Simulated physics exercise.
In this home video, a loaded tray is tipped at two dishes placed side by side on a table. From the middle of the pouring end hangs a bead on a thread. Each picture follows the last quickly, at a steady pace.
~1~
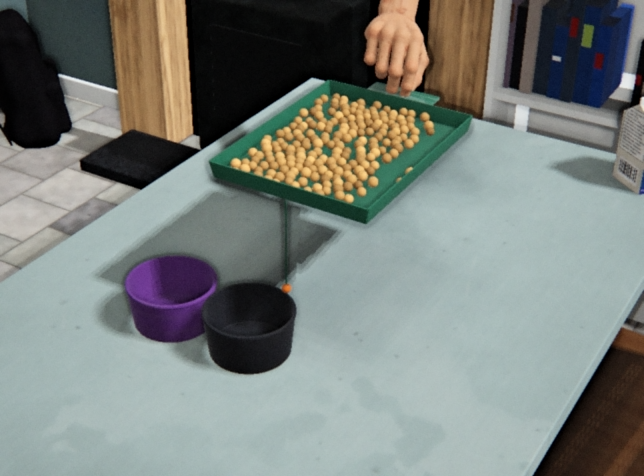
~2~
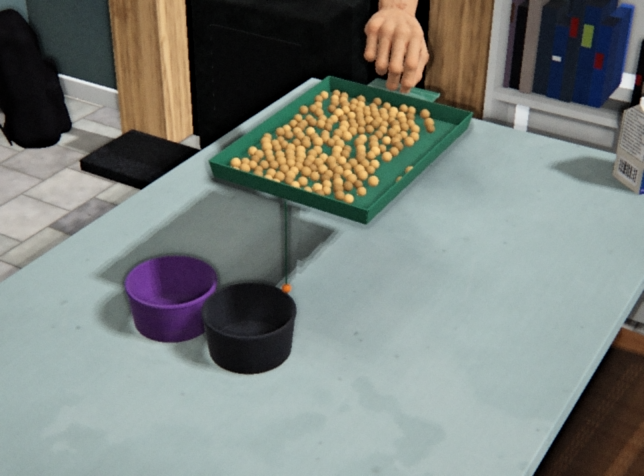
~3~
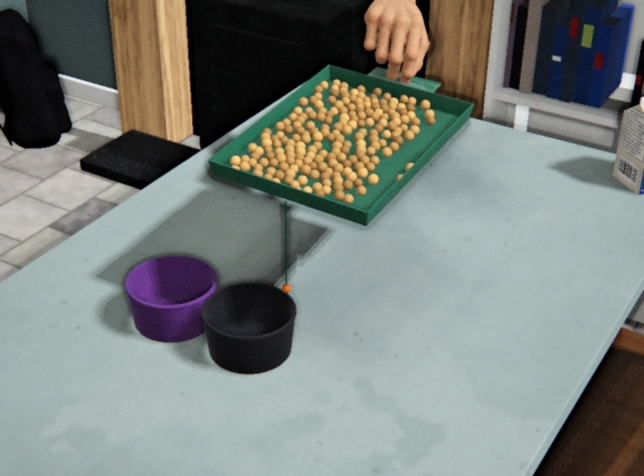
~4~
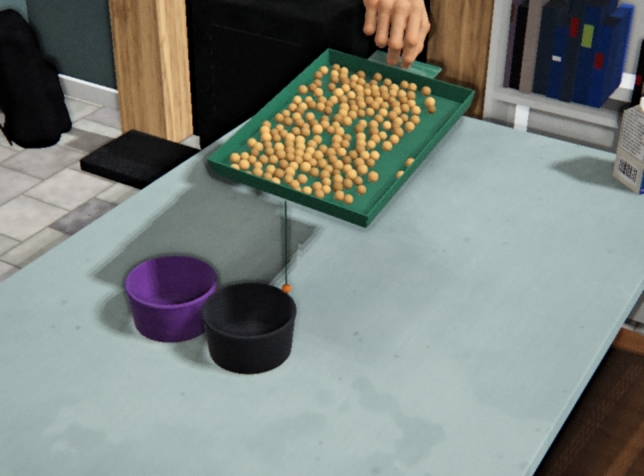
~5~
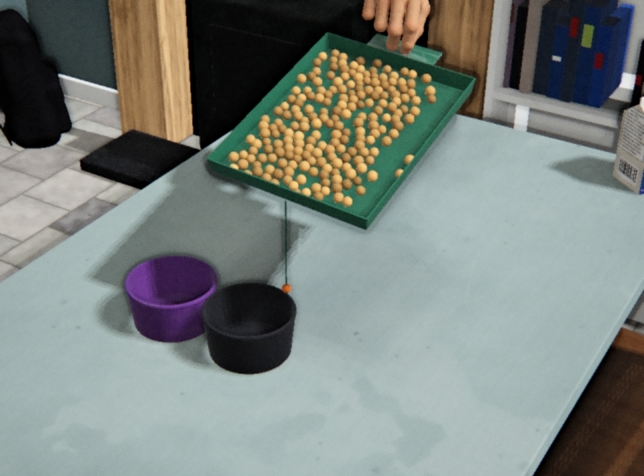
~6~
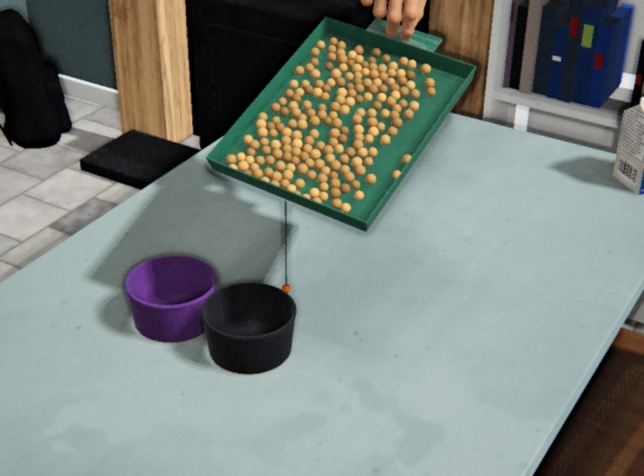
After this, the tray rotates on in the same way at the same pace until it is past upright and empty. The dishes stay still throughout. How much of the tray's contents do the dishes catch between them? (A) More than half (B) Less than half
Option B: Less than half.
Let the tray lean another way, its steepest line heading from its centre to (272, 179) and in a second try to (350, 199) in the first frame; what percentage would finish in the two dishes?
80 % then 0 %, roughly.
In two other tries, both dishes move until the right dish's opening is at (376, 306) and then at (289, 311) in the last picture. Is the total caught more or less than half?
Taking the places in turn, it's shy of half and then shy of half.
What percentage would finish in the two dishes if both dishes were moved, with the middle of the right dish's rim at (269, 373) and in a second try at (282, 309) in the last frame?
Some 0 percent in the first case, 10 percent in the second.
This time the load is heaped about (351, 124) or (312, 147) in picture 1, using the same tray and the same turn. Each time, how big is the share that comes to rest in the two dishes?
Close to 10 %, followed by close to 20 %.
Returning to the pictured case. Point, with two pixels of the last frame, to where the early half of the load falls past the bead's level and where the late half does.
I'd say close to (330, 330) at first and close to (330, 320) later on.
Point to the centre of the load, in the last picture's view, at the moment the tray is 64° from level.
The middle of the pieces shows up near (326, 183).
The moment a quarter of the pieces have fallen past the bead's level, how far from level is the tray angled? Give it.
Roughly 85 degrees of turn.
Shortly afterwards, tray tipped steeply; the bulk on the tray; only a few outside both; a little in the air.
Next, tray tipped past a quarter turn; near a quarter on the tray; a little in the right dish; near two thirds outside both; near a quarter in the air.
Some moments later, tray tipped past a quarter turn; a little in the right dish; only a few in the left dish; all but a few outside both.
In the end, tray tipped past a quarter turn; a little in the right dish; only a few in the left dish; all but a few outside both.
